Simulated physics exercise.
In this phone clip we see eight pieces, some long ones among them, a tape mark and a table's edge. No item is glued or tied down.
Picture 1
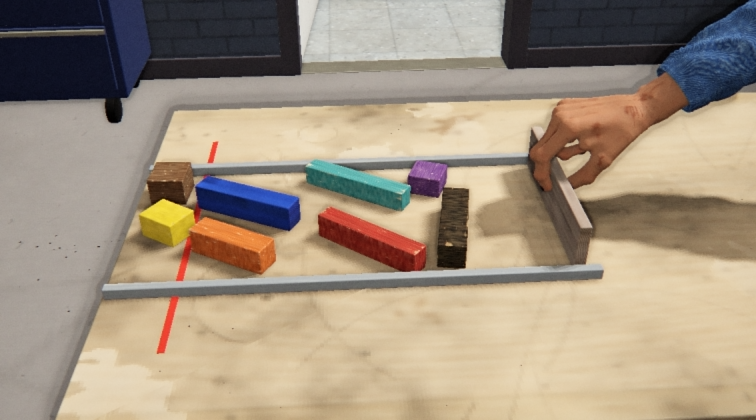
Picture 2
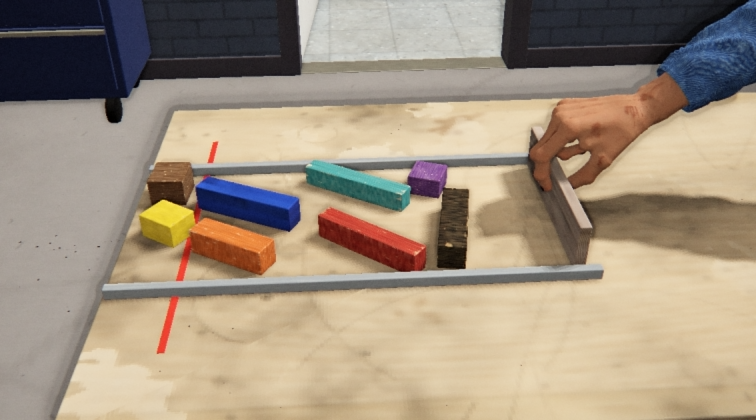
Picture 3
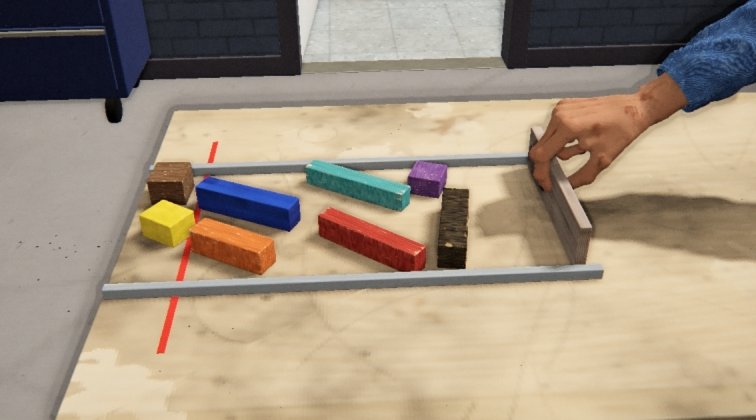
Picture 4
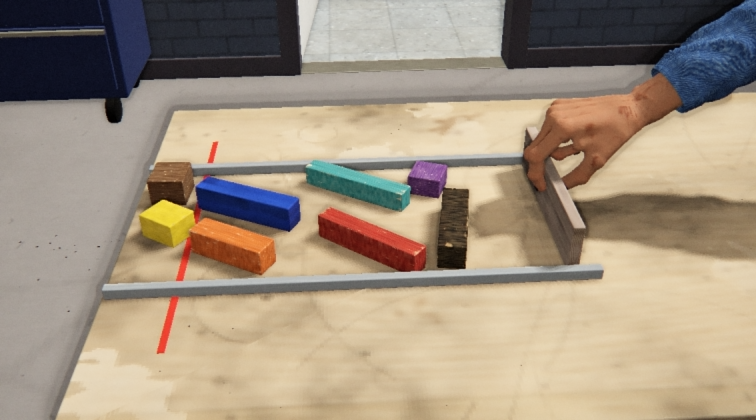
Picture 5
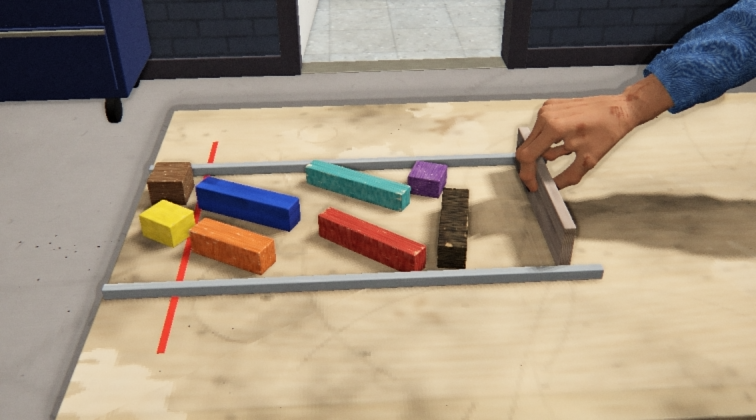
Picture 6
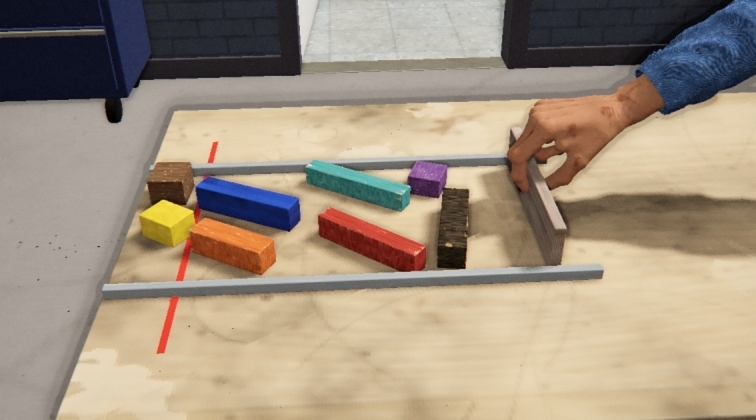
A hand in a blue sleeve holds a flat board upright across two grey rails, then slides it slightly left toward eight coloured blocks and bars, which stay still on the wooden table near a red tape line.
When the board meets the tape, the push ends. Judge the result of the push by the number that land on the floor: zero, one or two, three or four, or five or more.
Fallen: Three or four.
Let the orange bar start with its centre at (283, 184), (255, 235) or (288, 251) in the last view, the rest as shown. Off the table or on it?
Spot by spot, it slips away; slips away; stays put.
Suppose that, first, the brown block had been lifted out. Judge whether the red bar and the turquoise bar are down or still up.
Result - red bar: Up; turquoise bar: Up.
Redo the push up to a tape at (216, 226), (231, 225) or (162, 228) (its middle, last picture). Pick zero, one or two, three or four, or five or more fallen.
Number fallen at each tape, in order - 1 or 2, one or two, 5 or more.
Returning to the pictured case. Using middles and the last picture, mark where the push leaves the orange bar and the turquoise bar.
The orange bar comes to rest at (120, 251), and the turquoise bar comes to rest at (148, 188).
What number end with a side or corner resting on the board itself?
At rest, 2 are in contact.
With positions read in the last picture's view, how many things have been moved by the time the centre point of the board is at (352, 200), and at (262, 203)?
First 5, after that 8.
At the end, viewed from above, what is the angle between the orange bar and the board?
The angle is some 0°.
A little later, none off yet; brown block at rest near (171, 184); yellow block at rest near (168, 223); orange bar at rest near (232, 246).
When it is over, the number that fall off is three or four; down, blue stick, yellow block and brown block.
